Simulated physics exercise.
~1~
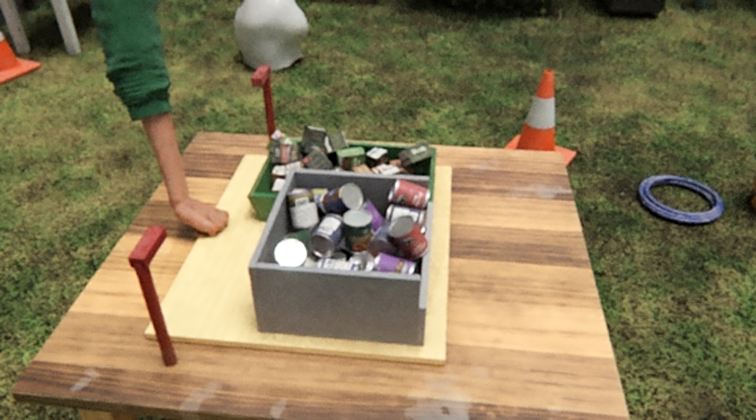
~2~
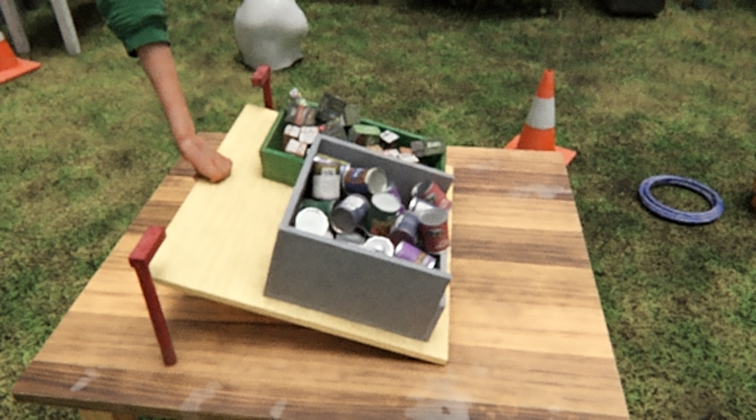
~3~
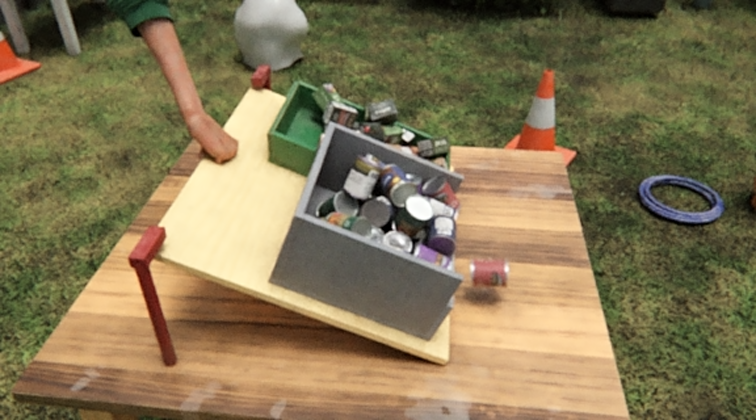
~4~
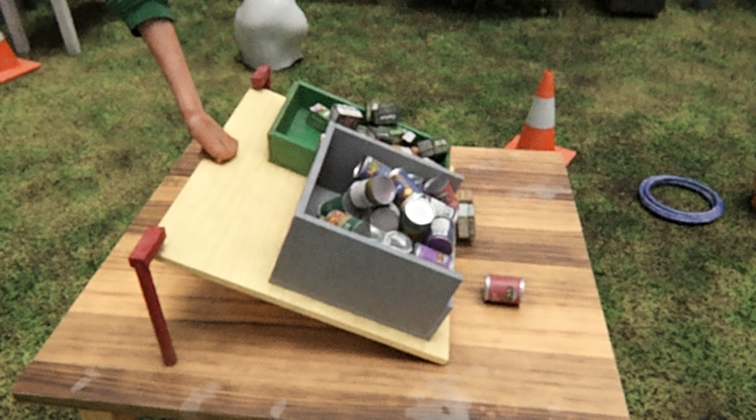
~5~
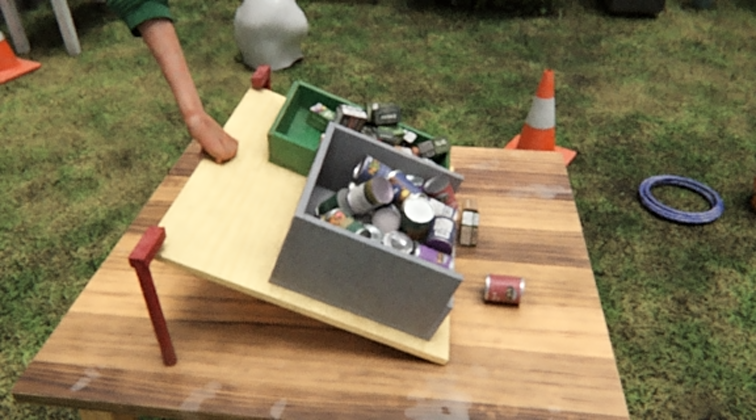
Board holding two loaded baskets tilting up at its left end beside a hand, a red tin and a carton spilling rightward.
